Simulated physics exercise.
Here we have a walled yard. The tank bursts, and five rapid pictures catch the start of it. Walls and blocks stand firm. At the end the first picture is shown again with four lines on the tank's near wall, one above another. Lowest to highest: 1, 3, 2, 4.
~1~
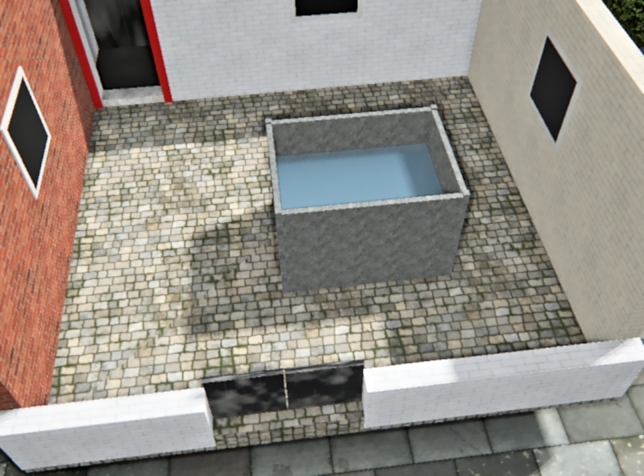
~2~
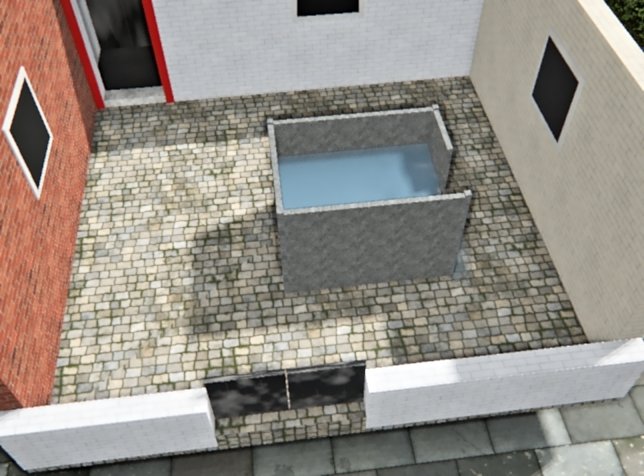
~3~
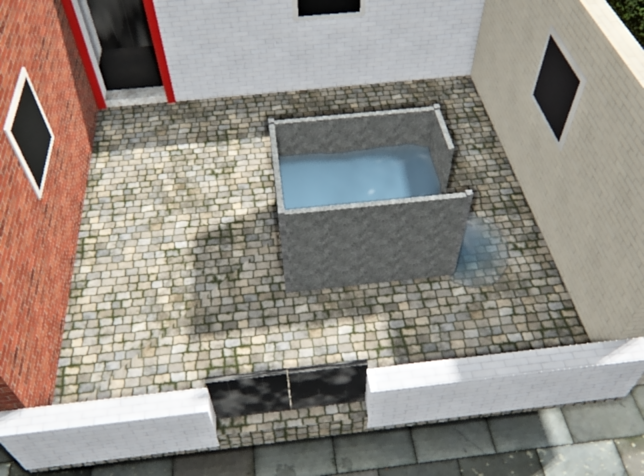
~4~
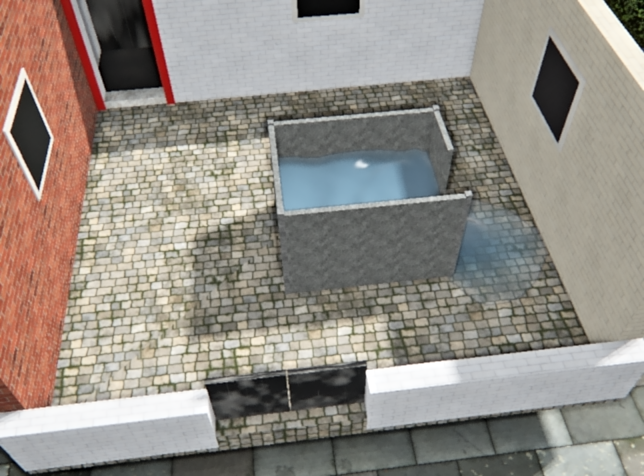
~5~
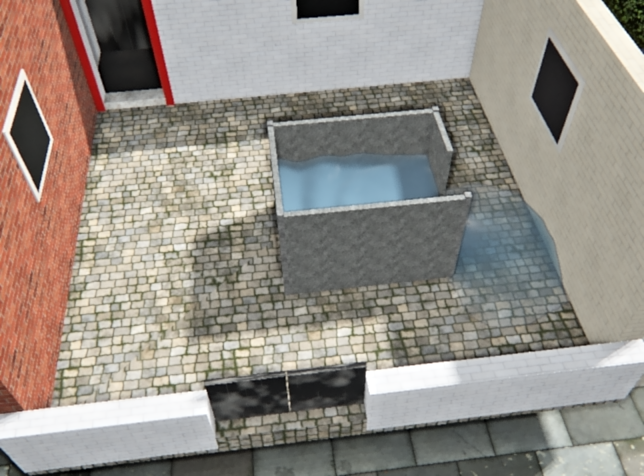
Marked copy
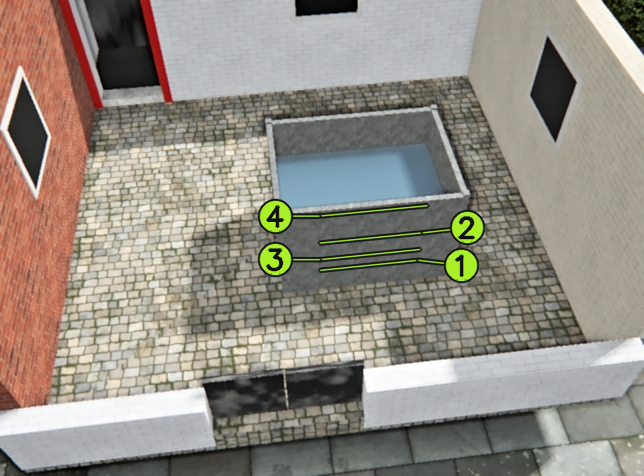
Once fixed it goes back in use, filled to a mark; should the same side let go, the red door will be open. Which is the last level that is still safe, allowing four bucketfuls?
Take 2.
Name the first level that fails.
That is level 4.
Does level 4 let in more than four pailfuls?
Yes, that goes wrong.
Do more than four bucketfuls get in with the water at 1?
No, that is safe.
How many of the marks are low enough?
Three.
On the marked copy, 1 at (369, 265); 2 at (371, 237); 3 at (370, 254); 4 at (373, 210); from the bottom up 1, 3, 2, 4.
With 1, nothing gets over.
With 2, a splash gets over, under a bucket.
With 3, nothing gets over.
With 4, about 7 bucketfuls get in.
